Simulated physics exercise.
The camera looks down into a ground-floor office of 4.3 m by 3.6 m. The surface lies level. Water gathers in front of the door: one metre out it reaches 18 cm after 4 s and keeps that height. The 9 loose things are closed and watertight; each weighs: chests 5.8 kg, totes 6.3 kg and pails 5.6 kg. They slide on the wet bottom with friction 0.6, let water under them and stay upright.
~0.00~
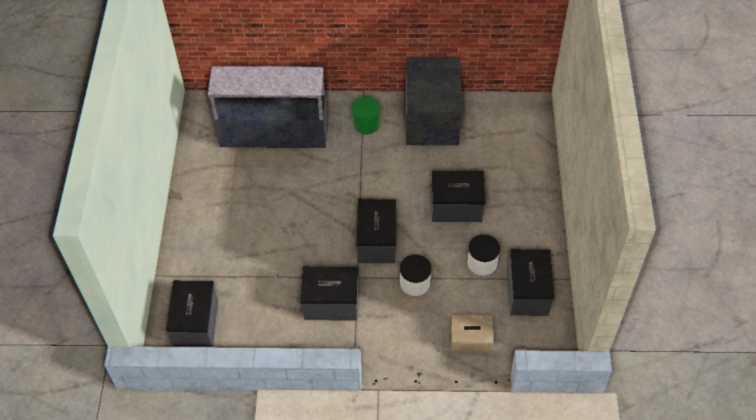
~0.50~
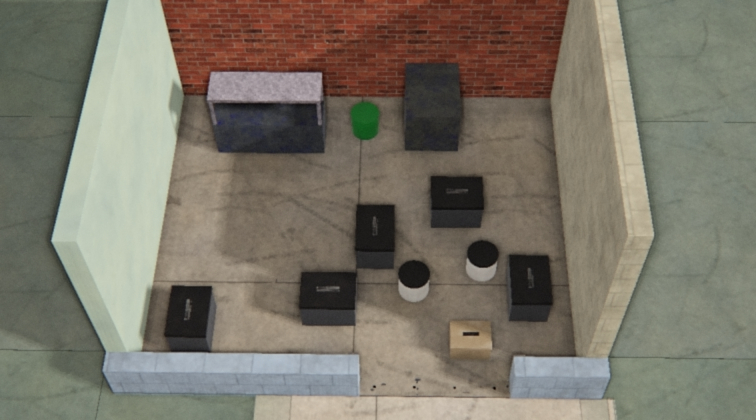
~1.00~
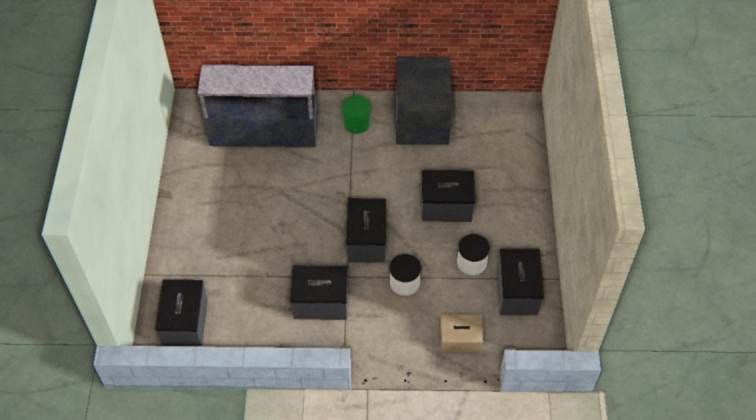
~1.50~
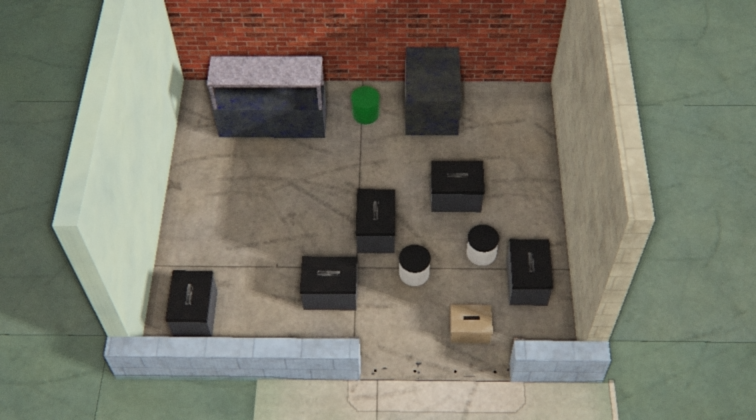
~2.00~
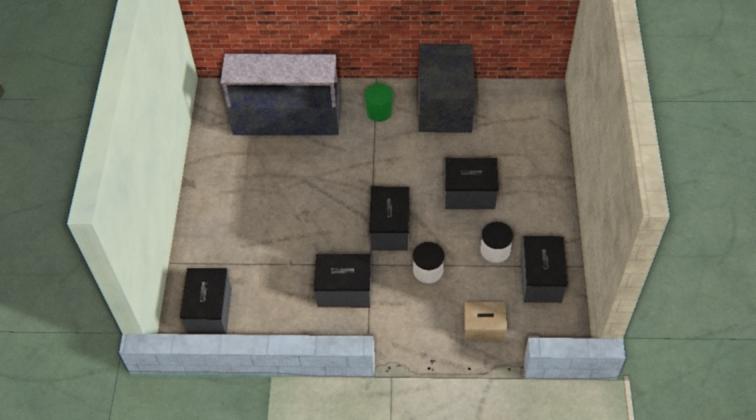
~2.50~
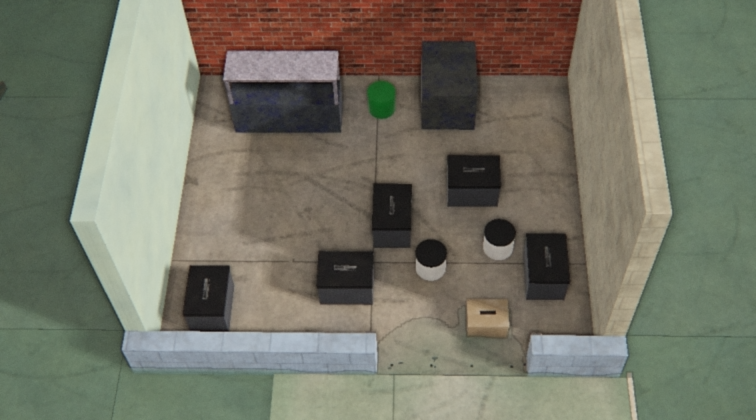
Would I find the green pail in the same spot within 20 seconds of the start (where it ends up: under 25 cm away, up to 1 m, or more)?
The green pail travels far.
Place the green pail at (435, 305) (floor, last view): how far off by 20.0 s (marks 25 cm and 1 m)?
It gets carried off.
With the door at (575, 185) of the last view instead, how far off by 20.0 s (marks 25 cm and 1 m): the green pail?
Then the green pail gets carried off.
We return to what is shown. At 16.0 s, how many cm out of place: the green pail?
Roughly 80 cm by then.
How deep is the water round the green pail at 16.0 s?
Roughly 16 cm.
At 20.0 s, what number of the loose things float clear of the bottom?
At that moment 9.
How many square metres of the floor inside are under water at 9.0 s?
About 14 m2.
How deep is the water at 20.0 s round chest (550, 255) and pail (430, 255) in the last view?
About 16 and 16 cm.
After 4.0 s the green pail is near (381, 92), 0.0 m from its start, aground; 0 afloat.
After 9.0 s the green pail is near (387, 70), 0.3 m from its start, afloat; 6 afloat.
After 16.0 s the green pail is near (326, 64), 0.7 m from its start, afloat; 9 afloat.
After 20.0 s the green pail is near (236, 65), 1.7 m from its start, afloat; 9 afloat.
